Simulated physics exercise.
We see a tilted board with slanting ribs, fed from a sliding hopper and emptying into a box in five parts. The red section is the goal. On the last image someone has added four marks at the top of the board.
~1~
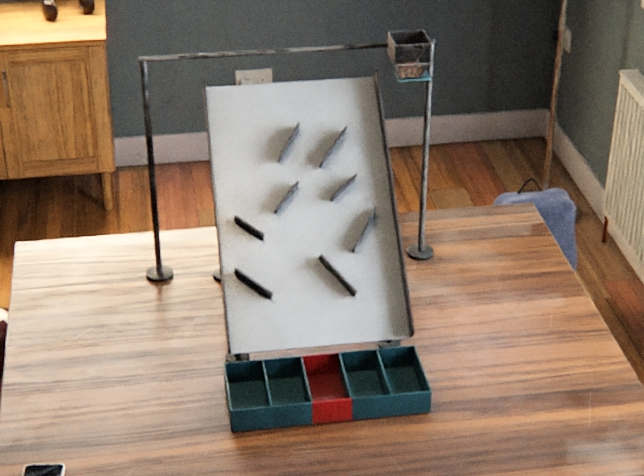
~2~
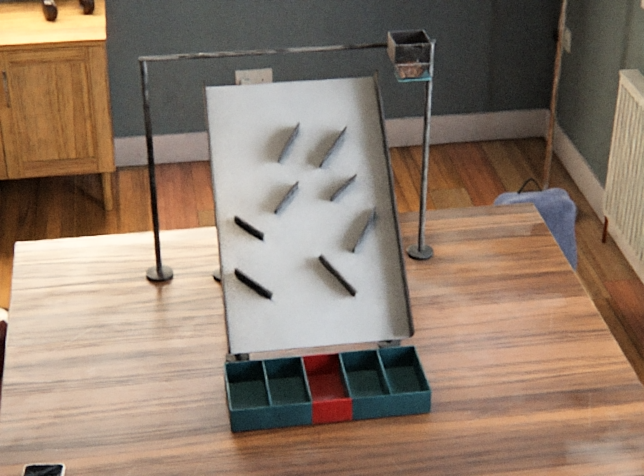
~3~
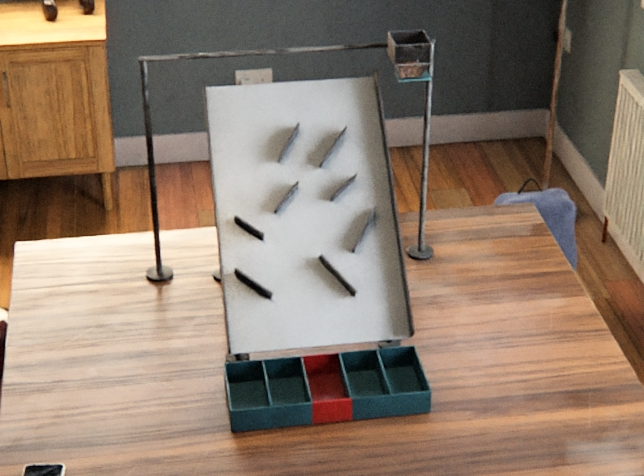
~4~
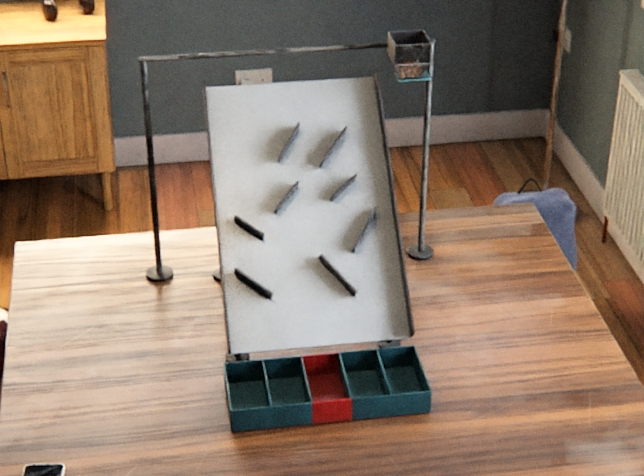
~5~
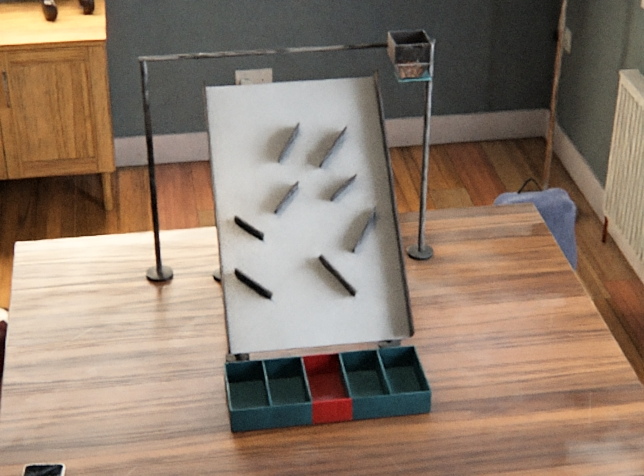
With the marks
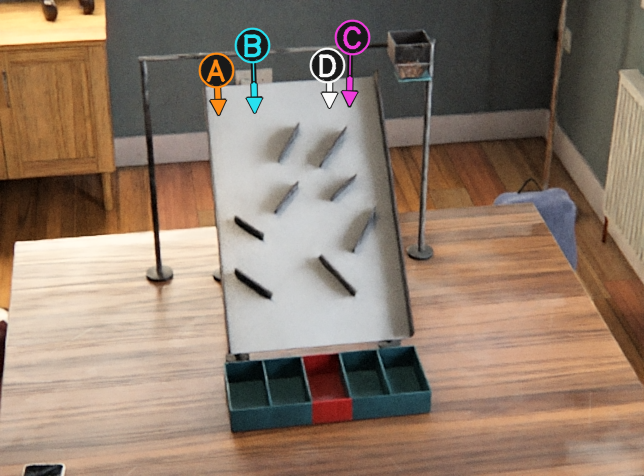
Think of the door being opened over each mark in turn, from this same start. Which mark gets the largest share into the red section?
Mark B does it best.
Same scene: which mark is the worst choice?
That is mark C.
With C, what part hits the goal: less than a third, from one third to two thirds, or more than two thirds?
Mark C gives less than a third.
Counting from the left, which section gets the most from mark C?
The fifth from the left.
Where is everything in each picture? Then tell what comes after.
The first picture shows hopper near (409, 68), cereal balls, door shut.
The second picture shows ribs (279, 157) to (299, 123), (321, 163) to (346, 126), (276, 209) to (298, 181).
The third picture shows ribs (333, 196) to (357, 174), (235, 215) to (264, 235), (355, 248) to (376, 207).
The fourth picture shows ribs (236, 268) to (273, 294), (321, 254) to (357, 292).
The fifth picture shows red section near (332, 410), number 3 of 5 from the left.
On the marked copy, mark A meets the board at (218, 109); mark B meets the board at (254, 107); mark C meets the board at (349, 100); mark D meets the board at (329, 102).
For mark A, close to a quarter in the red section, close to two thirds in other sections.
For mark B, close to half in the red section, close to a third in other sections, a small share outside the box.
For mark C, a small share in the red section, all but a few in other sections, only a few outside the box.
For mark D, close to a quarter in the red section, the bulk in other sections, only a few outside the box.
